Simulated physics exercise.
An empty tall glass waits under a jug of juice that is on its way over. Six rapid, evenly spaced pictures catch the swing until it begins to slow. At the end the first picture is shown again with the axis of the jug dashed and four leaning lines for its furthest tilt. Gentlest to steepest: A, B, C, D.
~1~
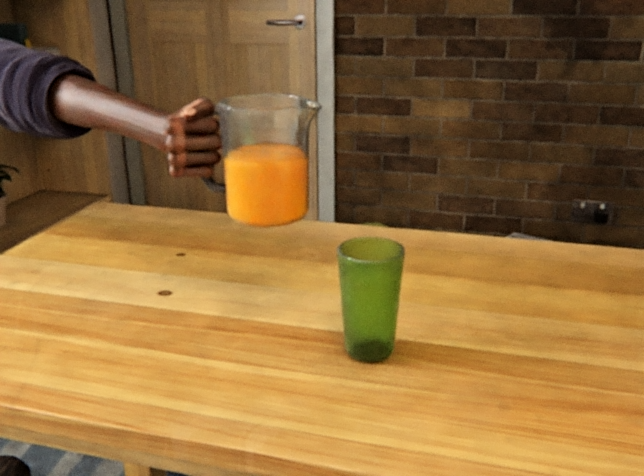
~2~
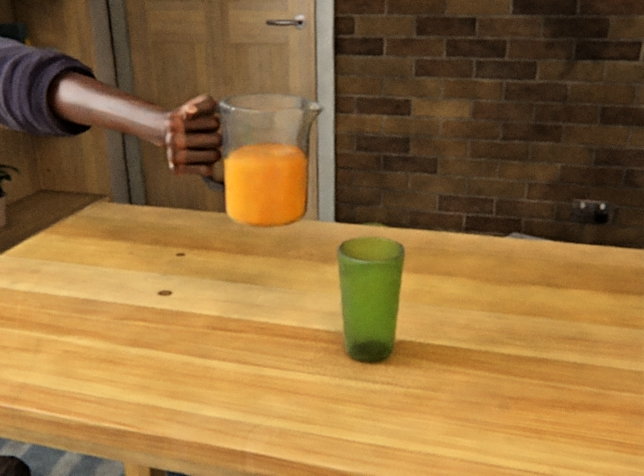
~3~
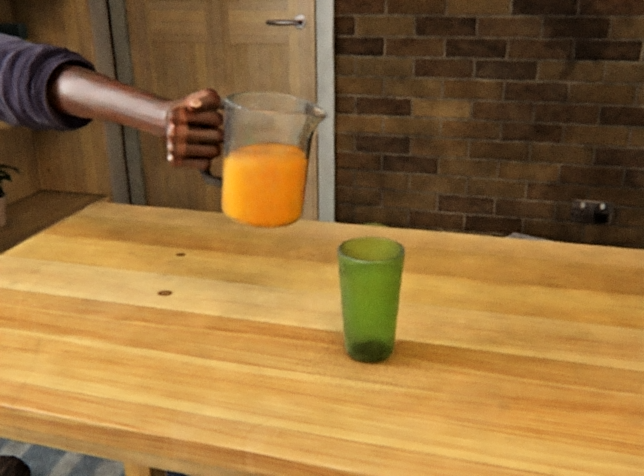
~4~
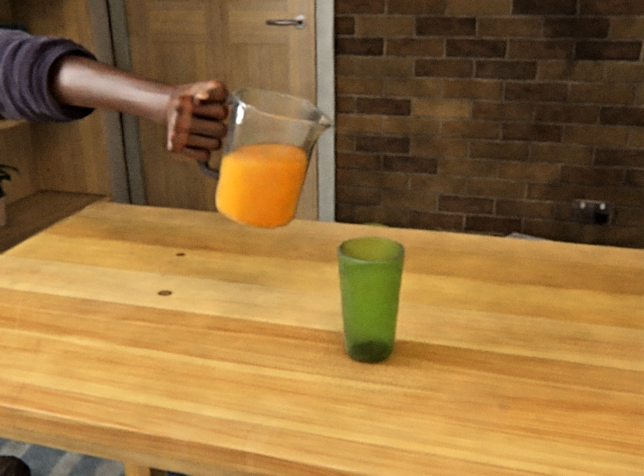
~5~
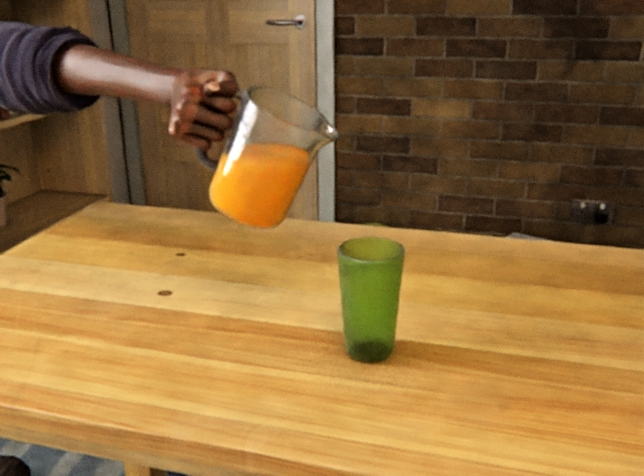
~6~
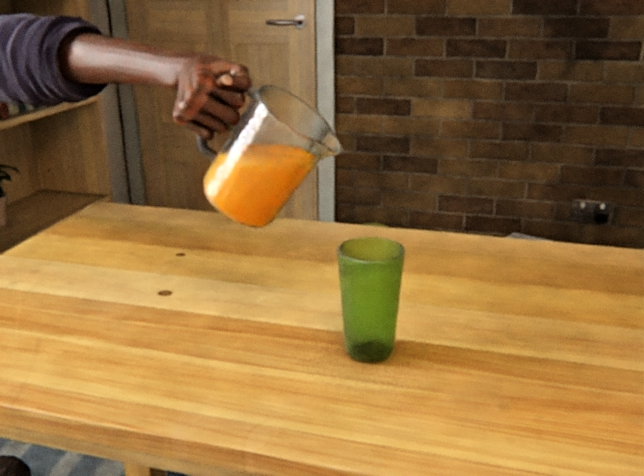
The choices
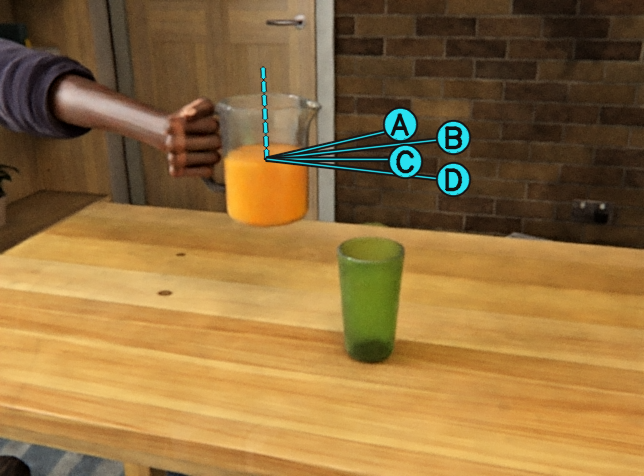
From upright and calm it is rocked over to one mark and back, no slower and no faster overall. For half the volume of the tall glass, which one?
A beats the others.
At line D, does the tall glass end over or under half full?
Over half.
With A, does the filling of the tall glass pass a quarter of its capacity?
Yes, clearly.
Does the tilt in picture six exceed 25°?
Yes, it does.
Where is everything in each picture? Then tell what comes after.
Upright, lip at (319, 107); rim of the tall glass round (371, 248); nothing has left yet, in the first picture.
Upright, lip at (321, 109); nothing has left yet, in the second picture.
Tipped about 7°, lip at (326, 115); nothing has left yet, in the third picture.
Tipped about 15°, lip at (332, 125); nothing has left yet, in the fourth picture.
Tipped about 25°, lip at (337, 138); nothing has left yet, in the fifth picture.
Tipped about 36°, lip at (341, 152); nothing has left yet, in the sixth picture.
On the marked copy, A at (384, 131); B at (436, 140); C at (388, 159); D at (436, 178).
With A, the tall glass ends with about 52 % of what it can hold.
With B, the tall glass ends with about 68 % of what it can hold.
With C, the tall glass ends with about 82 % of what it can hold; 3 % of the juice is spilt.
With D, the tall glass ends with about 92 % of what it can hold; 5 % of the juice is spilt.
